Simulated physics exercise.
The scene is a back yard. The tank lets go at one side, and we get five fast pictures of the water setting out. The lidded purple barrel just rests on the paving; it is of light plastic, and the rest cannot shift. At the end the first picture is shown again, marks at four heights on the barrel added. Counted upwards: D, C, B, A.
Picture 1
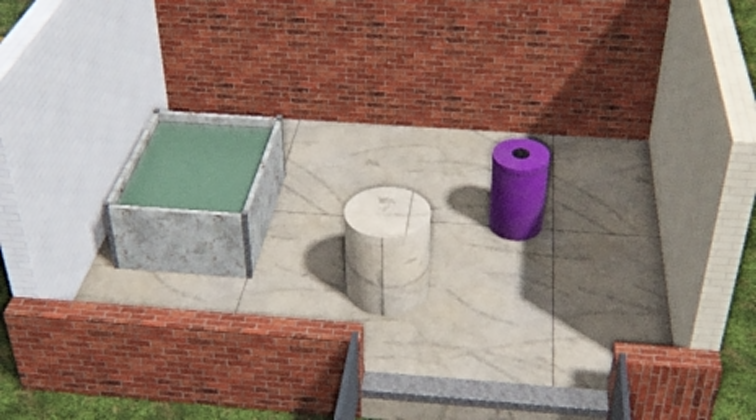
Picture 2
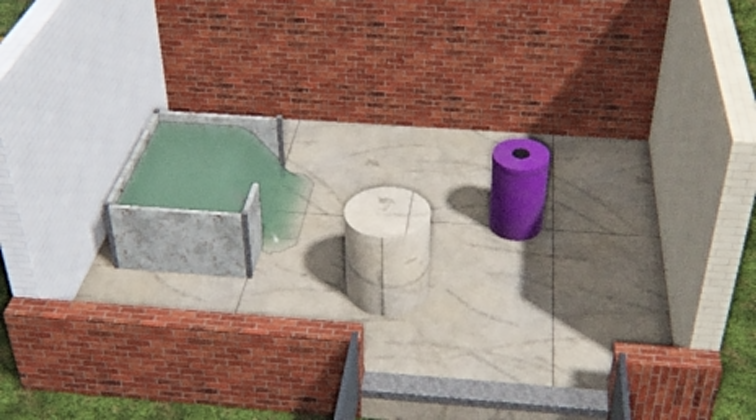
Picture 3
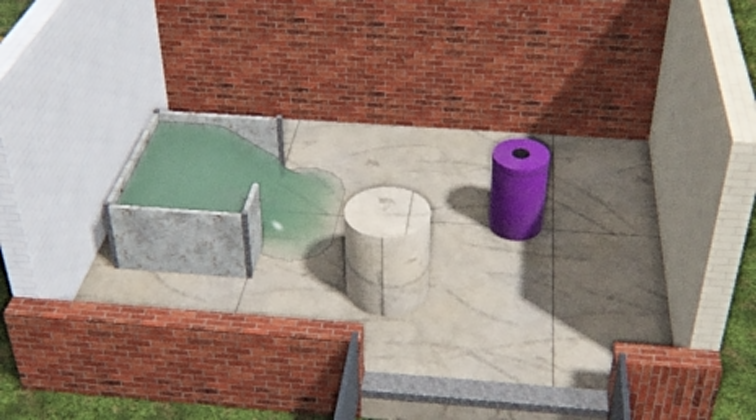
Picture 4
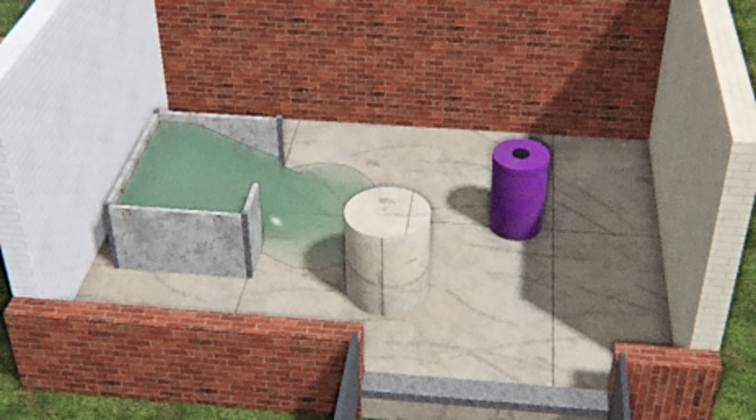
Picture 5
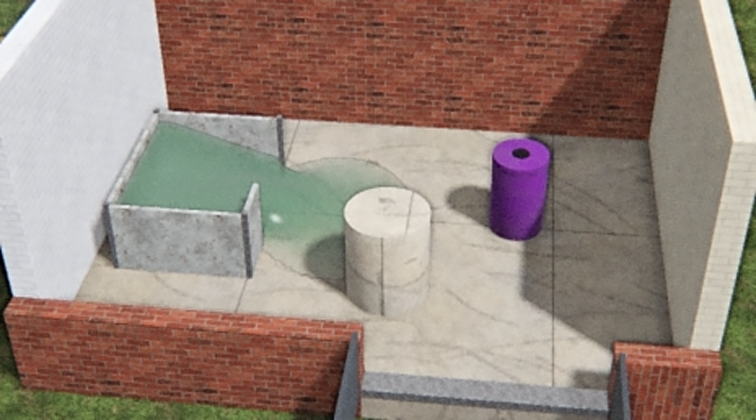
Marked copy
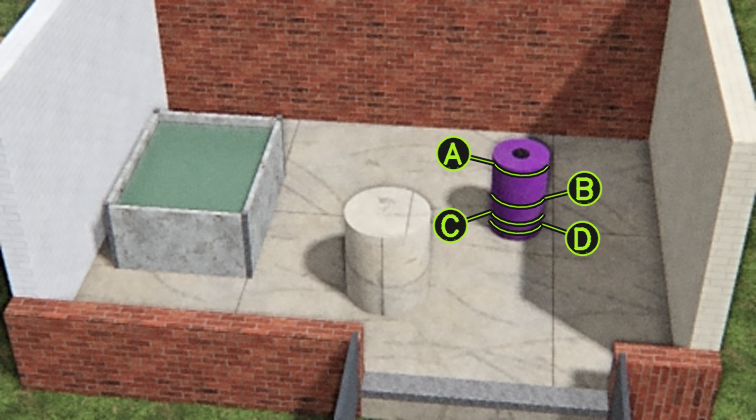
Green water pouring through the opened side of a stone tank and spreading right across a walled yard, behind a pale cylinder.
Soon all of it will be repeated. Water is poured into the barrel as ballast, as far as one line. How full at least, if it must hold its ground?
It is B.
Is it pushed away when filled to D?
Yes.
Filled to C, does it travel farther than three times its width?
No.
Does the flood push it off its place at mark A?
No, not at all.
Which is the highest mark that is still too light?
C.
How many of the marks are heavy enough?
Two.
On the marked copy, A at (520, 175); B at (517, 207); C at (516, 224); D at (515, 233); from the bottom up D, C, B, A.
With A, it does not move.
With B, it does not move.
With C, it is pushed about its own width away.
With D, it is pushed about 4 times its own width away.
